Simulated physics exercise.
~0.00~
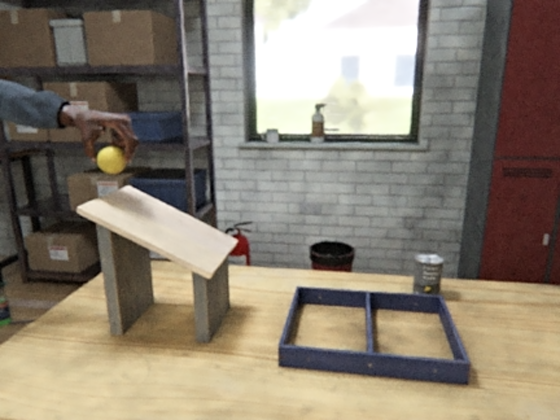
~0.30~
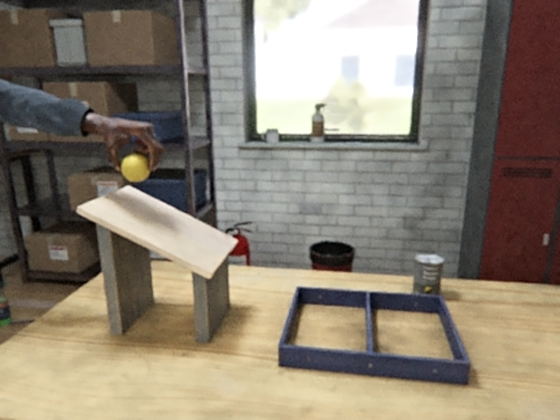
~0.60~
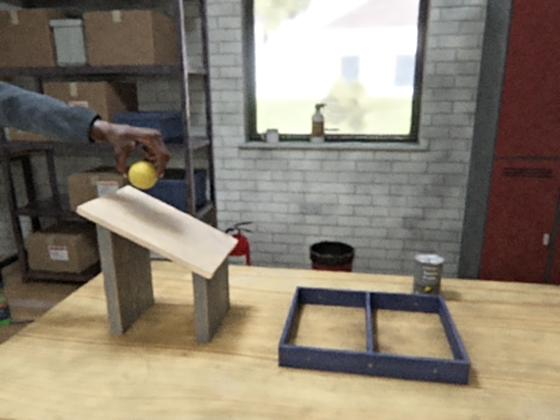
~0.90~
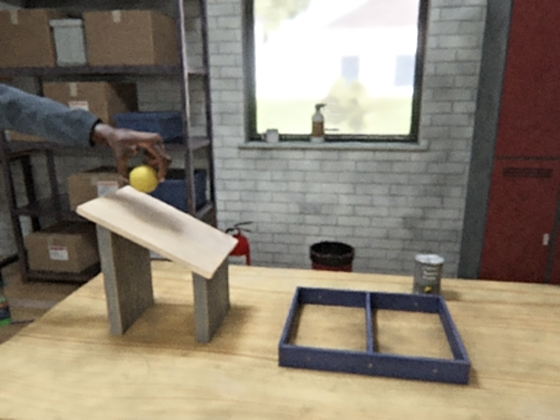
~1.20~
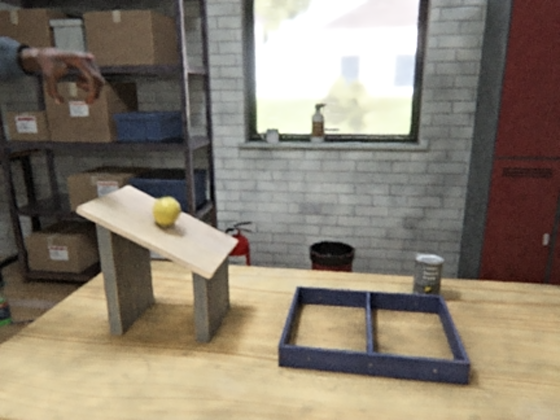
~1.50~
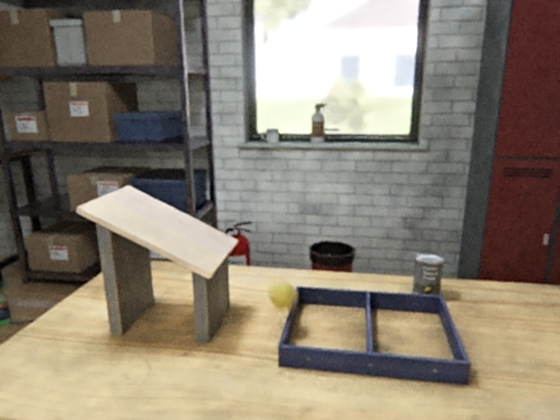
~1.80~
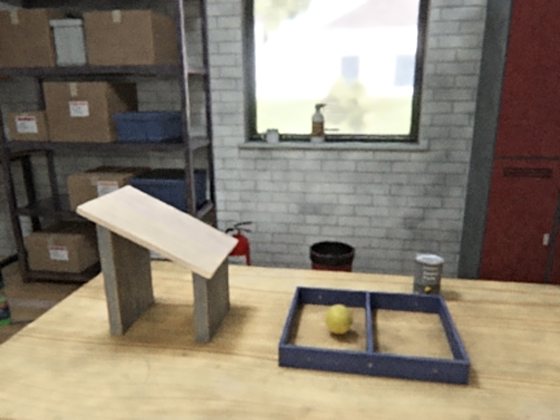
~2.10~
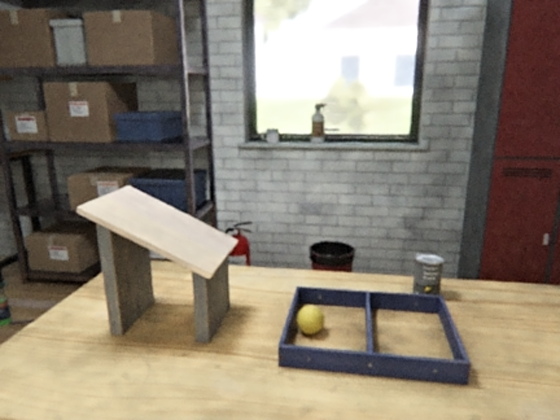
A yellow lemon was held over a sloping board by a hand, which let go and drew back, and it travelled down to the right into the tray's nearer bay, then moved back left and ended there, while the grey tin stayed put.
